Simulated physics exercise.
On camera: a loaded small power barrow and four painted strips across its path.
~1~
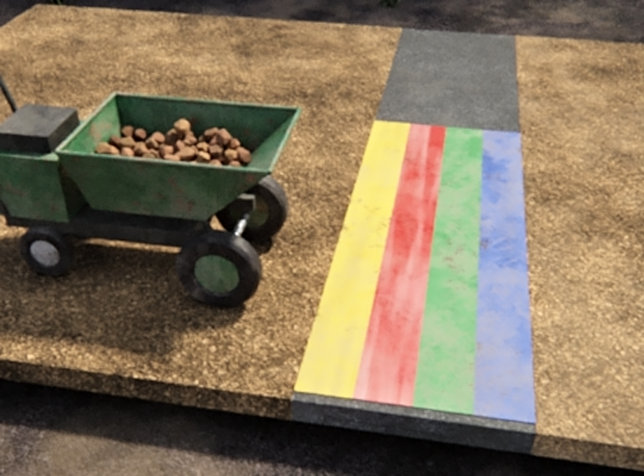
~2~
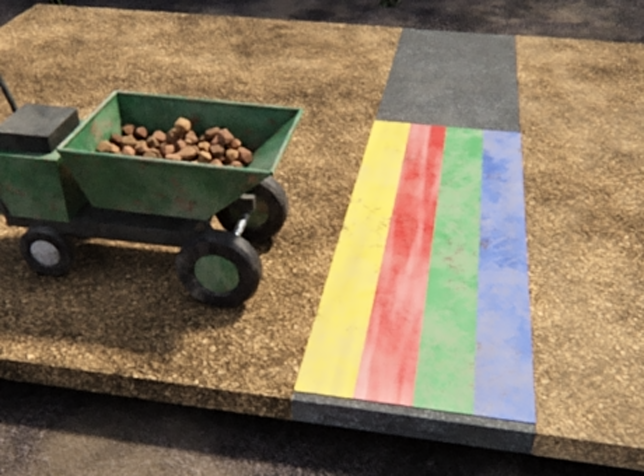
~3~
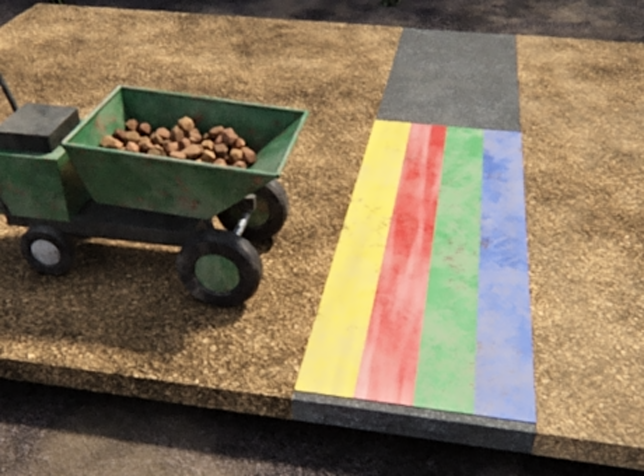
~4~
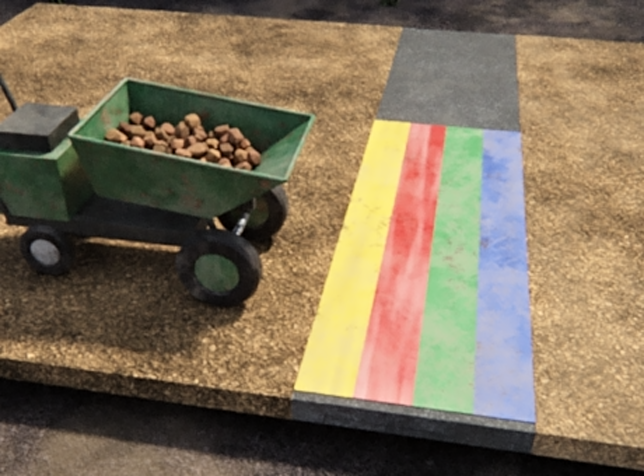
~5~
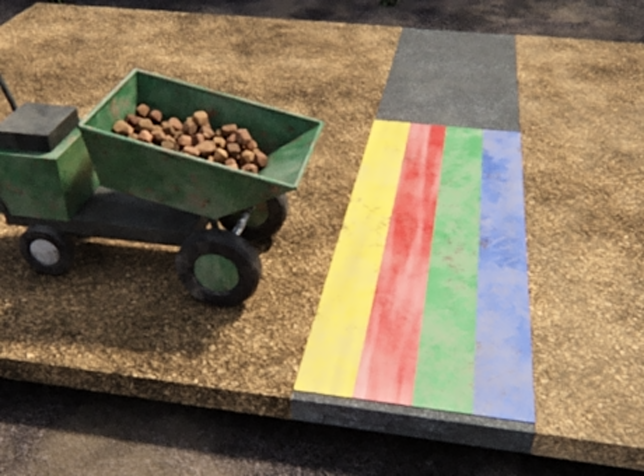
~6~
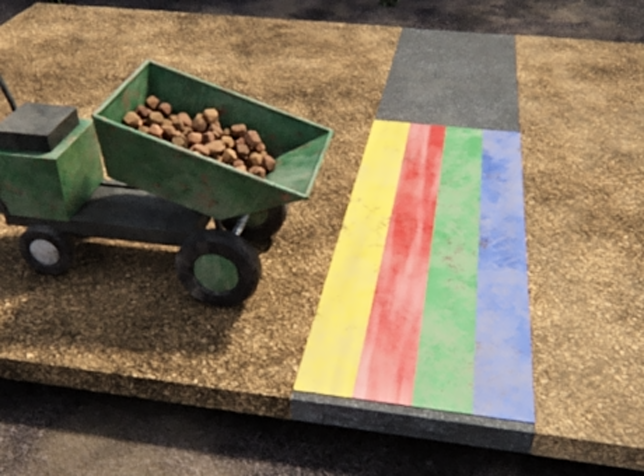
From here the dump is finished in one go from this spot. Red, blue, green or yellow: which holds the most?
The red one gets the largest share.
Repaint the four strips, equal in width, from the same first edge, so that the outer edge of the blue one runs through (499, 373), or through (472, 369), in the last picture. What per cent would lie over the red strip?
Roughly 30 per cent, and 20 per cent.
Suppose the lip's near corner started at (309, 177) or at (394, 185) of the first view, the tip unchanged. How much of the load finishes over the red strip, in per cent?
Roughly 20 per cent, and 0 per cent.
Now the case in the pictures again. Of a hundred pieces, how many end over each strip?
Yellow strip: 5 %, red strip: 40 %, green strip: 15 %, blue strip: 10 %.
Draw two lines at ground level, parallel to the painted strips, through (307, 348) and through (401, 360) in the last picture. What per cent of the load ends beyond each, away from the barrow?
In turn 70 and 30 in a hundred.
Just after the last frame, skip tipped steeply; every one in the skip.
A moment on, skip tipped right over; roughly two thirds in the skip; about a tenth over the yellow strip; roughly a quarter over the red strip.
Further on, skip tipped right over; roughly a third in the skip; about a tenth over the yellow strip; roughly a third over the red strip; roughly a quarter over the green strip; about a tenth over the blue strip; just a few off the paint.
When it is over, skip tipped right over; roughly a third in the skip; about a tenth over the yellow strip; roughly a third over the red strip; about a tenth over the green strip; about a tenth over the blue strip; just a few off the paint.
